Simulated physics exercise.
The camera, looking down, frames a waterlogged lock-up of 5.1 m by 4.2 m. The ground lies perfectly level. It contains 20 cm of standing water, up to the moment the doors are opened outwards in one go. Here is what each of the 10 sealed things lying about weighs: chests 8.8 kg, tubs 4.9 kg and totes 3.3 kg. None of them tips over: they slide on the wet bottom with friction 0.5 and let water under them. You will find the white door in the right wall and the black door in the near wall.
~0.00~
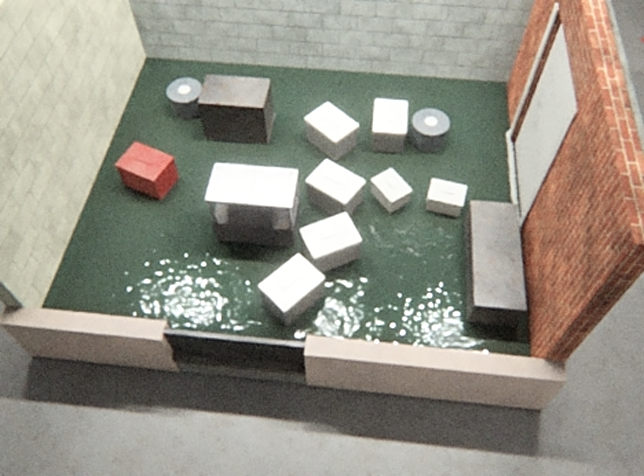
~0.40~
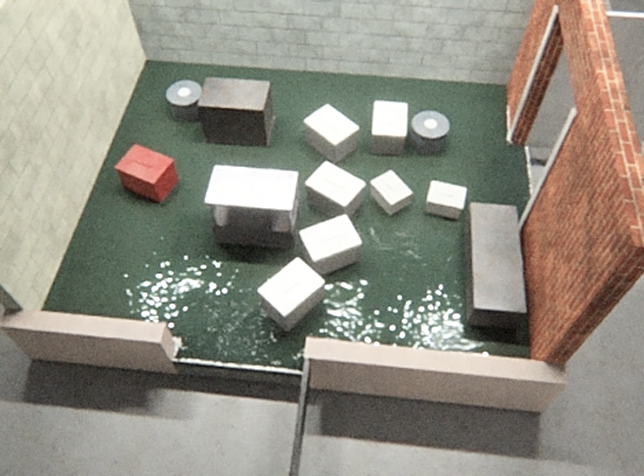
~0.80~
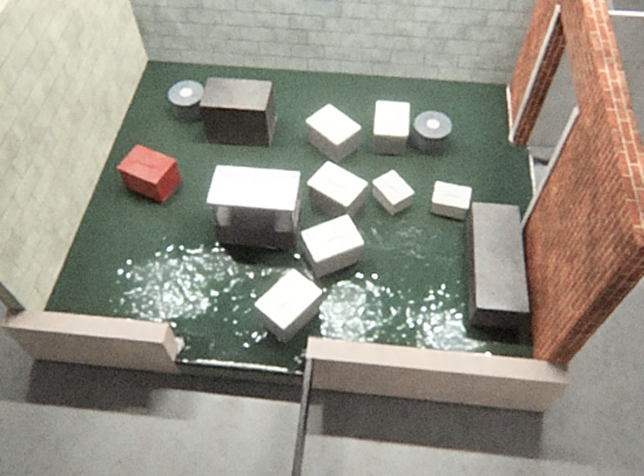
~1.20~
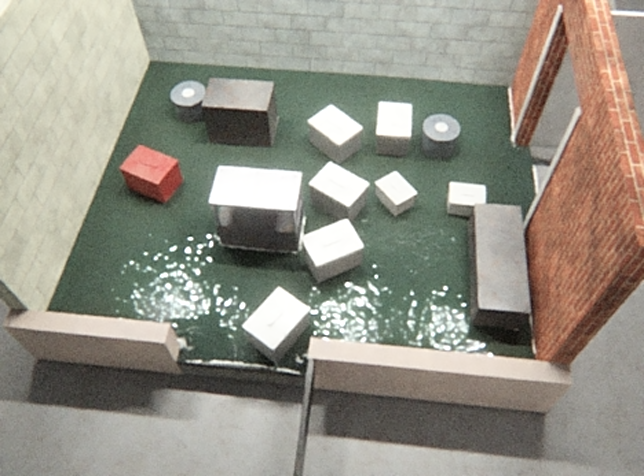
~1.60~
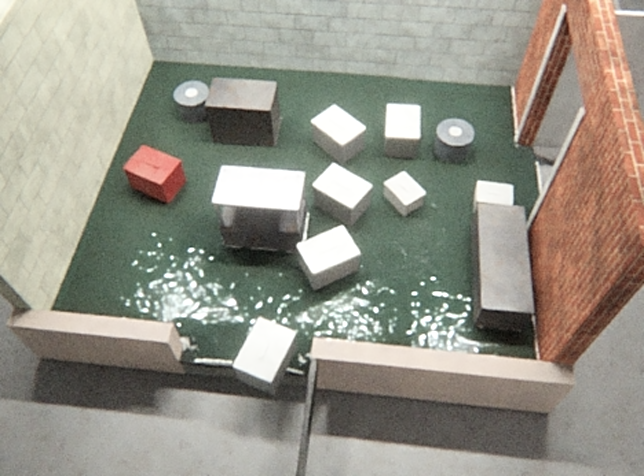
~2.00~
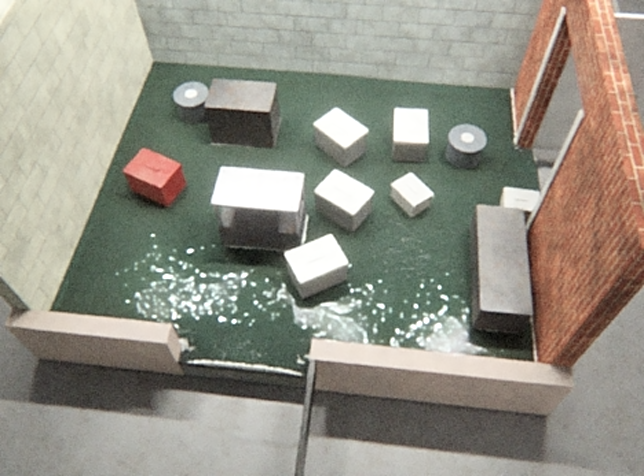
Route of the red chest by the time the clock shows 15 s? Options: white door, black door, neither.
It is black door.
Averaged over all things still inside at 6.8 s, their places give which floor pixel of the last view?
(296, 215).
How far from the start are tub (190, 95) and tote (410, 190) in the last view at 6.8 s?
40 cm; gone out.
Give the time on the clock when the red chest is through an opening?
It should be at around 12.5 seconds.
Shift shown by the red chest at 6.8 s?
Around 100 cm from the start by that time.
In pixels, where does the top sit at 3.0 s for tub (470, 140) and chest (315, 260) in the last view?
Near (513, 152) and (298, 276).
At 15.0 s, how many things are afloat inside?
1 at that moment.
After 3.0 s the red chest is near (150, 181), 0.2 m from its start, afloat; 2 of 10 are out; 8 afloat.
After 6.8 s the red chest is near (181, 235), 1.0 m from its start, afloat; 6 of 10 are out; 4 afloat.
After 11.0 s the red chest is near (194, 291), 1.8 m from its start, afloat; 7 of 10 are out; 3 afloat.
After 15.0 s the red chest has gone out by the black door; 9 of 10 are out; 1 afloat.
